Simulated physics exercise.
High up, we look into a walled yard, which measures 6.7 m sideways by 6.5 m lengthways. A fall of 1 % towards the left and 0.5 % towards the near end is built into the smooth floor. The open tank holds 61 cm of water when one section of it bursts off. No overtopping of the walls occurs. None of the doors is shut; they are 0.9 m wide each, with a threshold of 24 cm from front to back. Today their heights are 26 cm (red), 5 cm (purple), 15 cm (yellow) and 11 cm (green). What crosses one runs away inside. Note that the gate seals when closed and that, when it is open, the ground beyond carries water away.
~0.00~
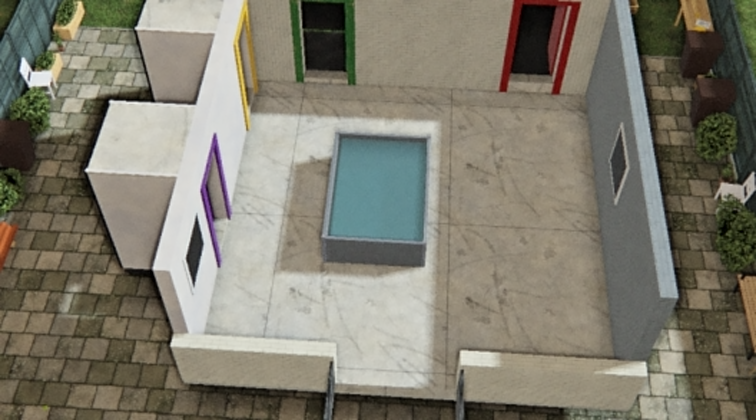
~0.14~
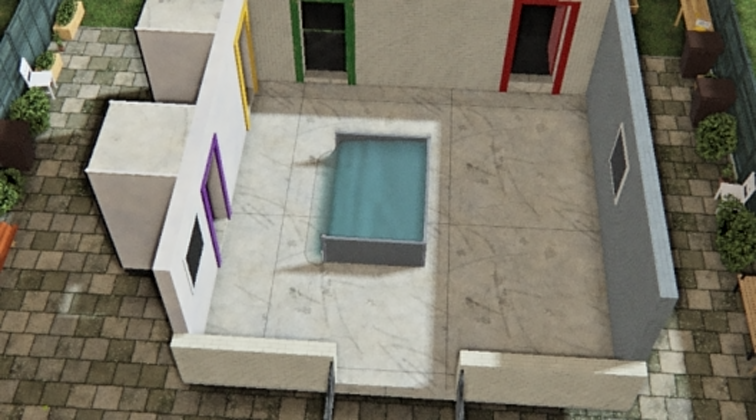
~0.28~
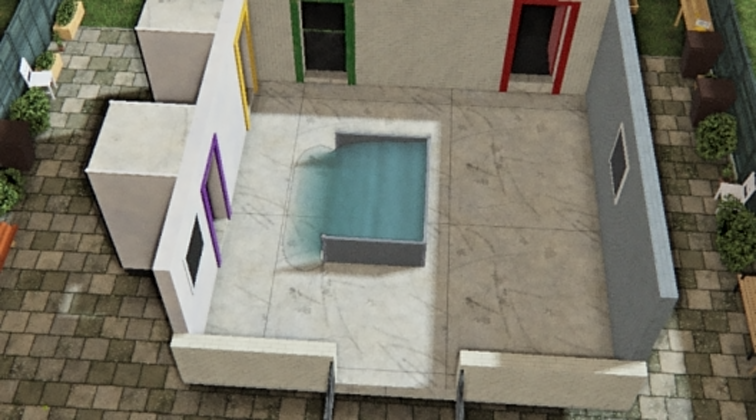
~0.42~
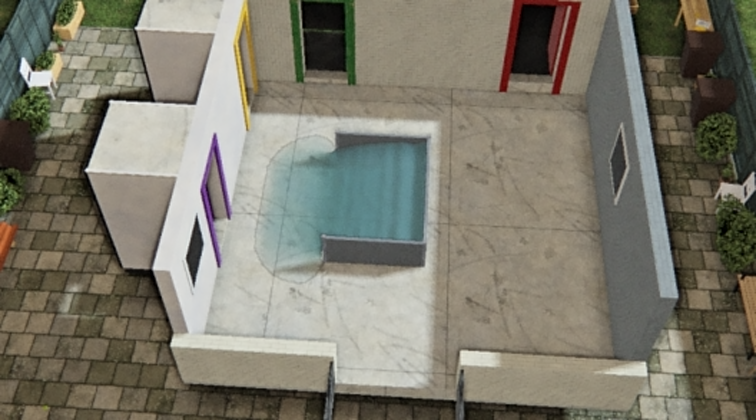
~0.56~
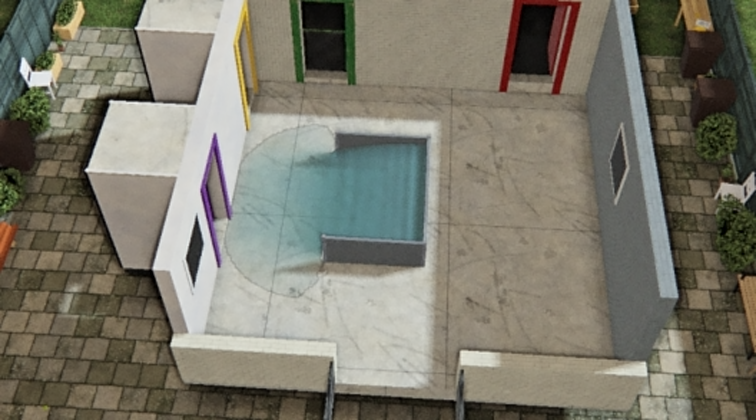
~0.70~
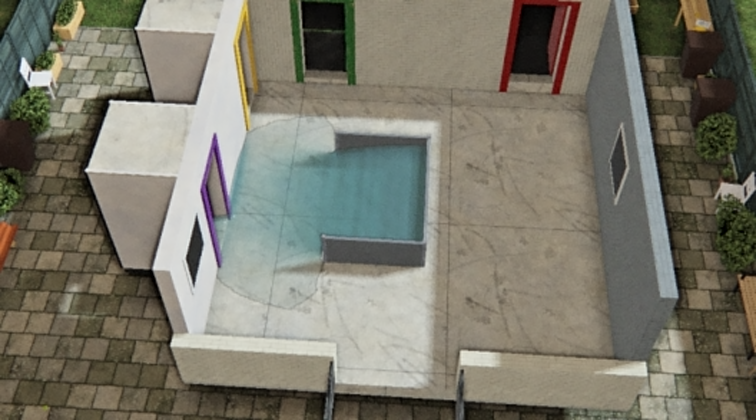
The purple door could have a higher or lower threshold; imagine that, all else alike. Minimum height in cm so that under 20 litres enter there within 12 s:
33 cm.
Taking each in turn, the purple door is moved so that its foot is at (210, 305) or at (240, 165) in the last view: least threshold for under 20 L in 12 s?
About 14.5 cm for the first and 32 cm for the second.
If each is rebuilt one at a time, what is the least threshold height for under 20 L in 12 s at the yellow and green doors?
You'd want about 14.0 centimetres at yellow and about 12.0 centimetres at green.
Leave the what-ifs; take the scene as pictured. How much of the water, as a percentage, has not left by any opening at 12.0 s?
I'd put it at about 74 per cent.
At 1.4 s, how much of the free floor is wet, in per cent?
Roughly 20 percent of the floor.
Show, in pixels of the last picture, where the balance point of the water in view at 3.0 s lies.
Roughly (294, 197).
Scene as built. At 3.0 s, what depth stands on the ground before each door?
Depths in cm: Red 0, purple 19, yellow 17, green 17.
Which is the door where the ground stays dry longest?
The red one.
After 1.4 s water covers 20 % of the floor, deepest (44 cm) near (242, 204); 27 cm at the purple door, 117 litres in over its 5 cm threshold.
After 3.0 s water covers 35 % of the floor, deepest (32 cm) near (199, 361); 19 cm at the purple door, 368 litres in over its 5 cm threshold.
After 12.0 s water covers 100 % of the floor, deepest (8 cm) near (199, 361); 6 cm at the purple door, 475 litres in over its 5 cm threshold.
At the purple door as built, the water arrived by 0.7 s and peaked near 31 cm at 1.8 s.
With a threshold of 29 cm, 41 litres would have come in within the 12 s; with 39 cm, 3 litres. So under 20 litres takes about 33 cm.
